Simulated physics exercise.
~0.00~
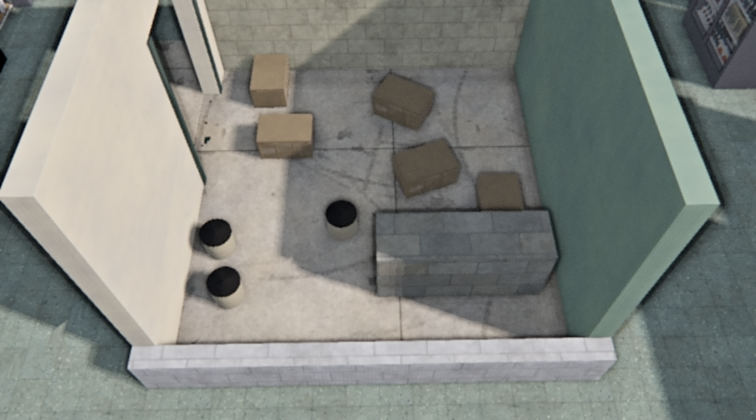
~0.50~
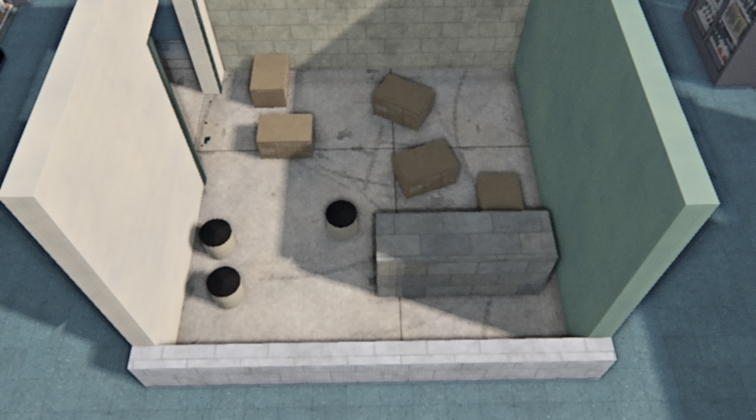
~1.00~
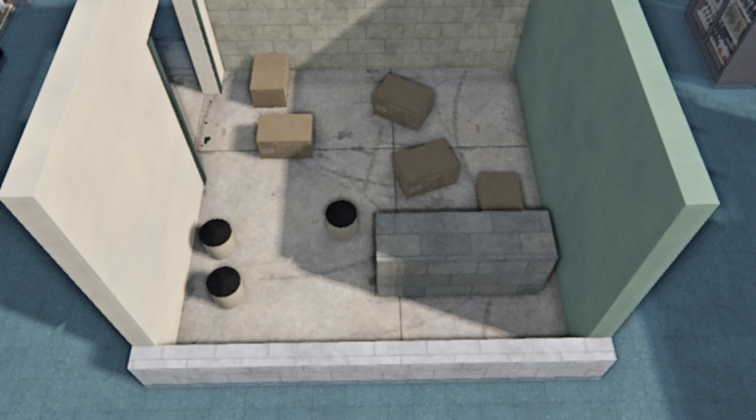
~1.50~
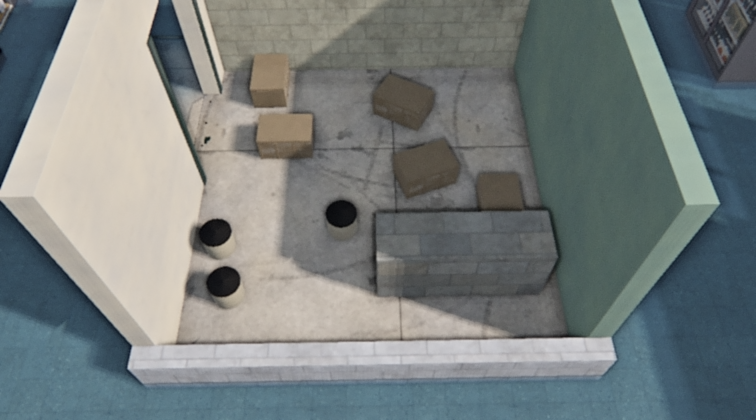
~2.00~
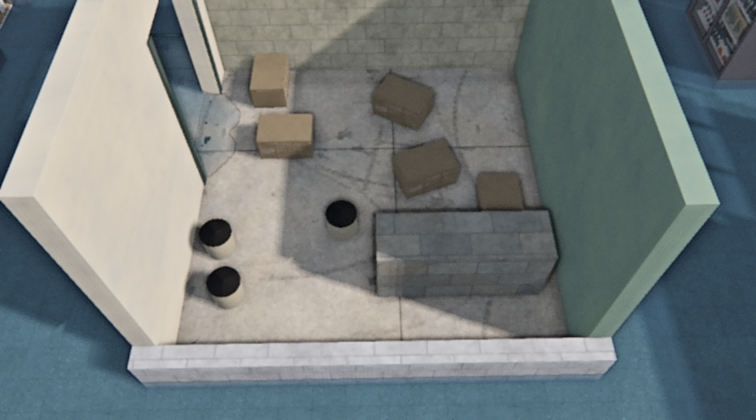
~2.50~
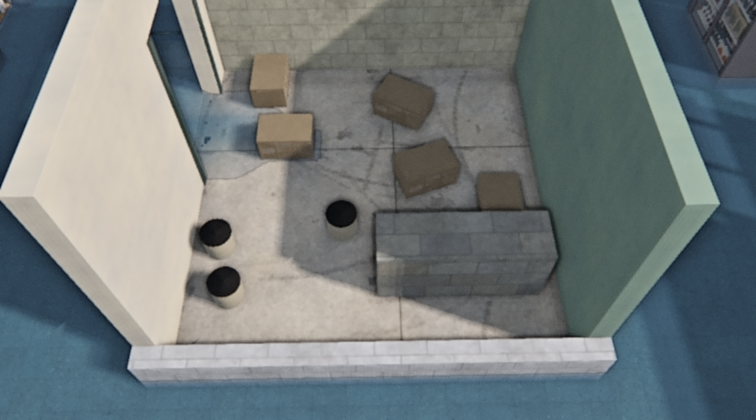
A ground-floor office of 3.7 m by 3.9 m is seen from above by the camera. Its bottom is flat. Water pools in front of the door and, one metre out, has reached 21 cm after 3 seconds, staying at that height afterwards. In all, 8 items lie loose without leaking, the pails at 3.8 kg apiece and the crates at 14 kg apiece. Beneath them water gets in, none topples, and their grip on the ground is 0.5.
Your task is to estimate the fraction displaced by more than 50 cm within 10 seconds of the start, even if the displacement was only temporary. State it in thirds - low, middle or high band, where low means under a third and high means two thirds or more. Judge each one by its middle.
Middle band.
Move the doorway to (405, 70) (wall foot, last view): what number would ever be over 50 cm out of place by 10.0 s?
So the tally would be 5.
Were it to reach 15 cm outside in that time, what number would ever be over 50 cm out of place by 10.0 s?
The count would be 4.
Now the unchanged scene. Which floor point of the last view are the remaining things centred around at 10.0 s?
Somewhere near (405, 221).
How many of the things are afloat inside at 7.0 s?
Count: 5.
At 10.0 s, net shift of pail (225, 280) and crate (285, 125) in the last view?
First 20 cm, then 250 cm.
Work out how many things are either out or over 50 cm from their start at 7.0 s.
By that time the total stands at 5.
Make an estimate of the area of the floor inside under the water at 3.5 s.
I'd estimate close to 3.5 m2.
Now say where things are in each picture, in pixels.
A pail at (215, 232), on the bottom; a crate at (404, 93) rests on the ground; water covers 0.0 m2; 0 of 8 have shifted, in the first picture.
A pail at (215, 232), on the bottom; a crate at (404, 93), on the bottom; 0.0 m2 under water; 0 of 8 have shifted, in the second picture.
A pail at (215, 232), on the bottom; a crate at (404, 93), on the bottom; 0.0 m2 under water; 0 of 8 have shifted, in the third picture.
A pail at (215, 232) rests on the ground; a crate at (404, 93), on the bottom; 0.0 m2 under water; 0 of 8 have shifted, in the fourth picture.
A pail at (215, 232) rests on the ground; a crate at (404, 93), on the bottom; water covers 0.2 m2; 0 of 8 have shifted, in the fifth picture.
A pail at (215, 232), on the bottom; a crate at (404, 93) rests on the ground; 0.8 m2 under water; 0 of 8 have shifted, in the sixth picture.
After 3.5 s 0 of 8 are over 50 cm from their spots; 0 afloat.
After 4.5 s 2 of 8 are over 50 cm from their spots; 1 afloat.
After 7.0 s 5 of 8 are over 50 cm from their spots; 5 afloat.
After 10.0 s 5 of 8 are over 50 cm from their spots, and 5 have been at some point; 7 afloat.
